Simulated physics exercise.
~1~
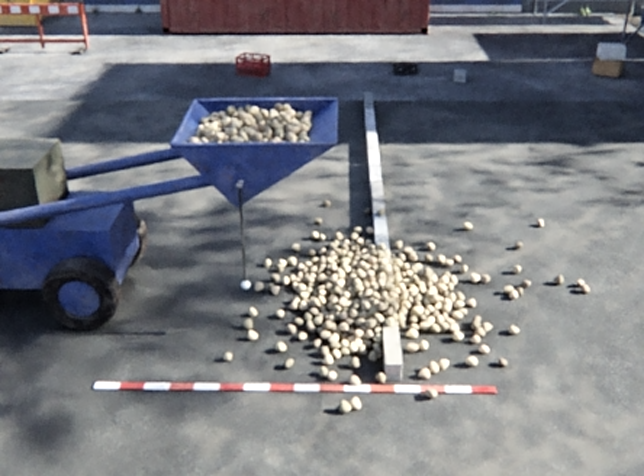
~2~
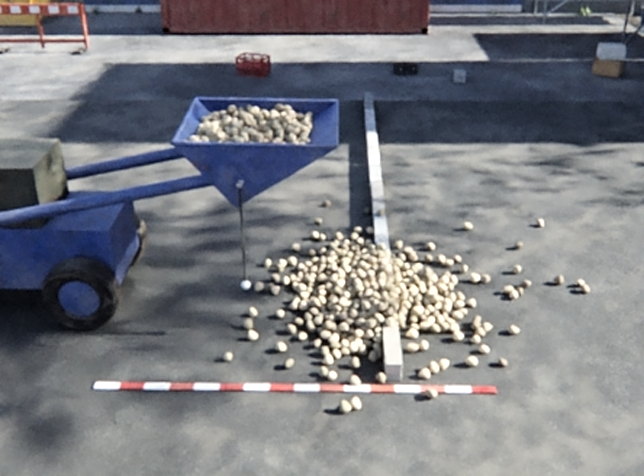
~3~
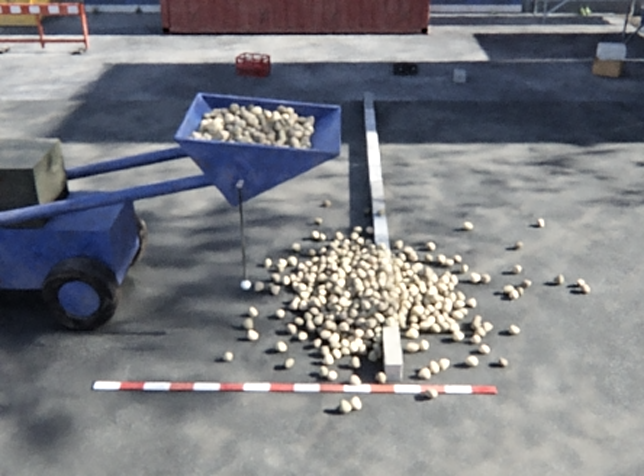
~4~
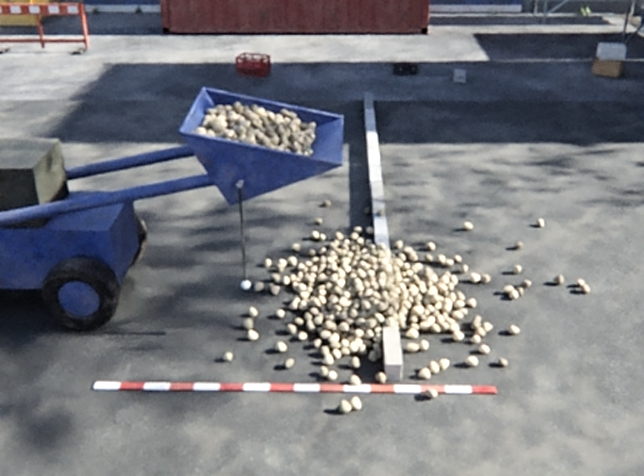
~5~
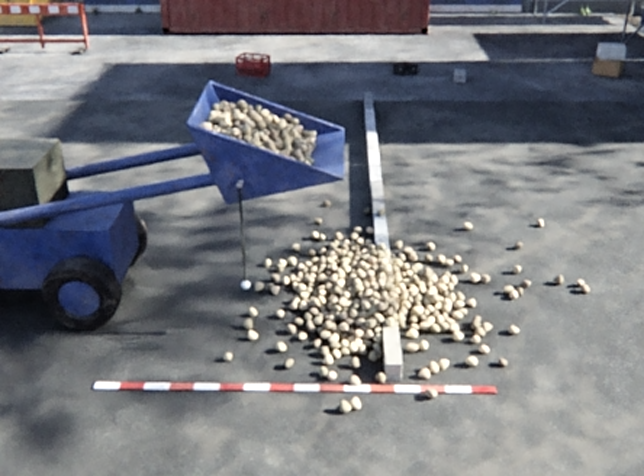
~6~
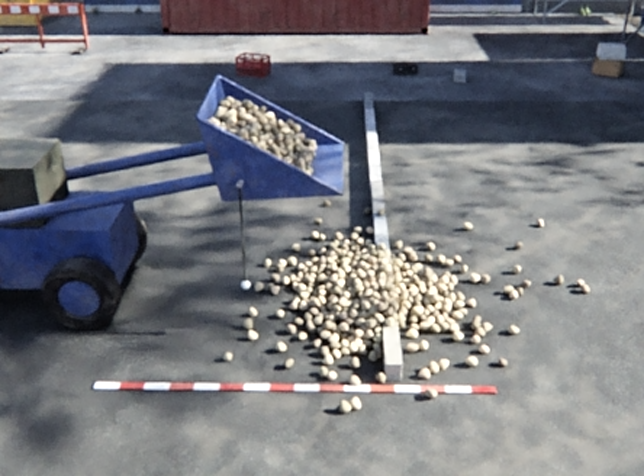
A blue loader's bucket full of pale stones tilts steadily downward to the right above a scattered pile.
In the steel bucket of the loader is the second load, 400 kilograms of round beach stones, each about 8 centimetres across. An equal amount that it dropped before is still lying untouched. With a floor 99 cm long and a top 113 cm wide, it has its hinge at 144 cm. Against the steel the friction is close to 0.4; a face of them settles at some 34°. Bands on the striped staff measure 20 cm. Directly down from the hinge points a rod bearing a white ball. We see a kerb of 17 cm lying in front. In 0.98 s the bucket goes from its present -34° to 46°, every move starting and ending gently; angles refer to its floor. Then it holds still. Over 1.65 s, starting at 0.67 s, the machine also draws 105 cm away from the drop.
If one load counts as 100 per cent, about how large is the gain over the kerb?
Around 2 per cent.
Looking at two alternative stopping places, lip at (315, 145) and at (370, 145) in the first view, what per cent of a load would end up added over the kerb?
Roughly 0 per cent, then 20 per cent.
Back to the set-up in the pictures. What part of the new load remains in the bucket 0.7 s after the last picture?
Close to 40 in a hundred is still held.
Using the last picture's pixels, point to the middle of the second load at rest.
The middle lies near (315, 285) in the last picture.
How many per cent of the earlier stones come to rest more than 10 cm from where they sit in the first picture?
Near 15 per cent, I reckon.
Then, 0.3 s after the last picture the floor is at 34°; in per cent of one load, 100 in the bucket, 78 on this side of the kerb, 22 over the kerb; the foremost stones are at (542, 270).
Then, 0.7 s after the last picture the floor is at 46°; in per cent of one load, 39 in the bucket, 139 on this side of the kerb, 22 over the kerb; the foremost stones are at (542, 270).
Then, 2.4 s after the last picture the floor is at 46°; in per cent of one load, 0 in the bucket, 176 on this side of the kerb, 24 over the kerb; the foremost stones are at (542, 270).
Then, 5.0 s after the last picture the floor is at 46°; in per cent of one load, 0 in the bucket, 176 on this side of the kerb, 24 over the kerb; the foremost stones are at (542, 270). Net gain over the kerb, 2.
